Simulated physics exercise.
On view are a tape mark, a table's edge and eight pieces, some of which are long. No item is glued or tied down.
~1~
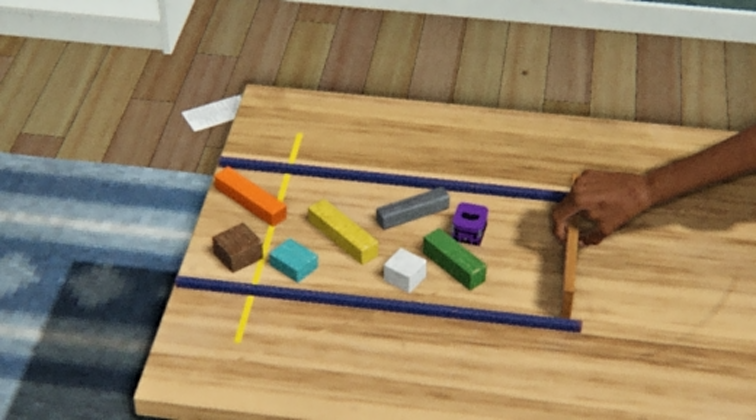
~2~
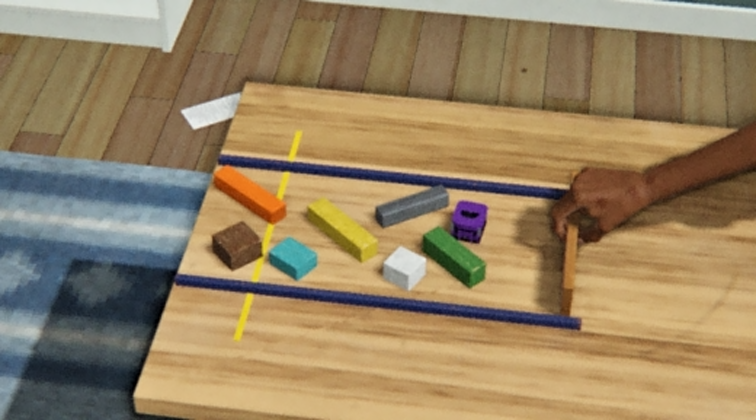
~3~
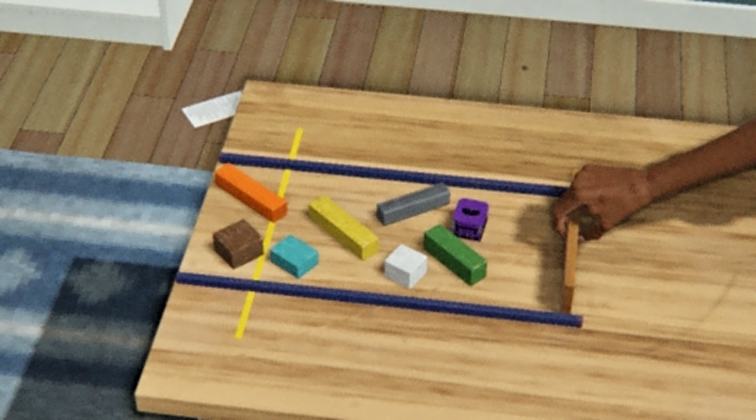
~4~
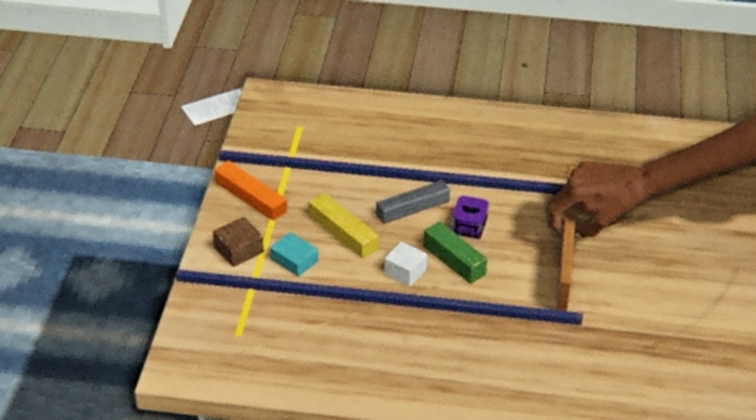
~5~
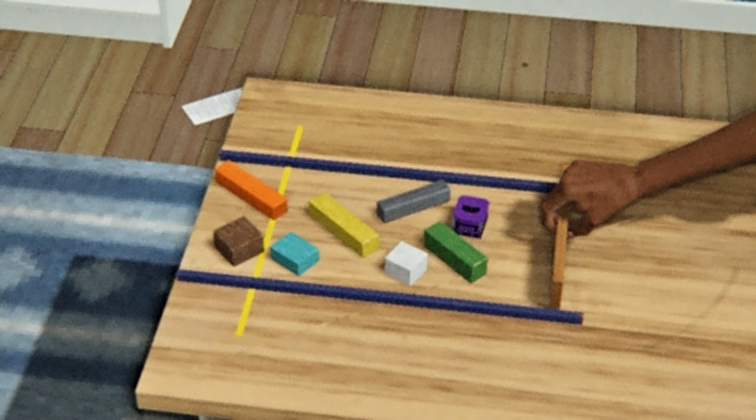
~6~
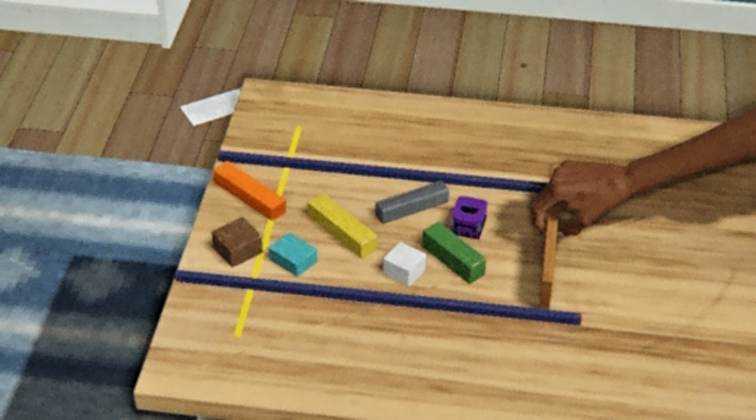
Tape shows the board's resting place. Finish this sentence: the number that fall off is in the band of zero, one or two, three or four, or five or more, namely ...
Namely one or two.
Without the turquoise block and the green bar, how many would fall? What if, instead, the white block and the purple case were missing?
1 in the first case and 0 in the second.
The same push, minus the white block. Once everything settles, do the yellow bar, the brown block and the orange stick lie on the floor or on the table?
Note: Yellow bar is on by the end; brown block is off by the end; orange stick is off by the end.
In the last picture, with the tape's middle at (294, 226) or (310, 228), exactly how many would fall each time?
In order, 0 then 0.
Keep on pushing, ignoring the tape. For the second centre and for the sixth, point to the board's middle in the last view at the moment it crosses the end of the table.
The middle is at about (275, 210), later at about (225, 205).
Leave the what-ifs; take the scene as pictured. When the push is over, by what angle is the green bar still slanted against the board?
Roughly 30°.
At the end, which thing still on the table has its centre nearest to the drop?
It's the brown block that ends up nearest.
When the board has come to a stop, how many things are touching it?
Contact count: 4.
Soon after, none off yet; orange stick at rest near (250, 191); brown block at rest near (237, 242); turquoise block at rest near (293, 254).
Then, none off yet; orange stick at rest near (247, 190); brown block at rest near (237, 242); turquoise block moved a little near (280, 256).
At rest, the number that fall off is one or two; fallen, orange stick.
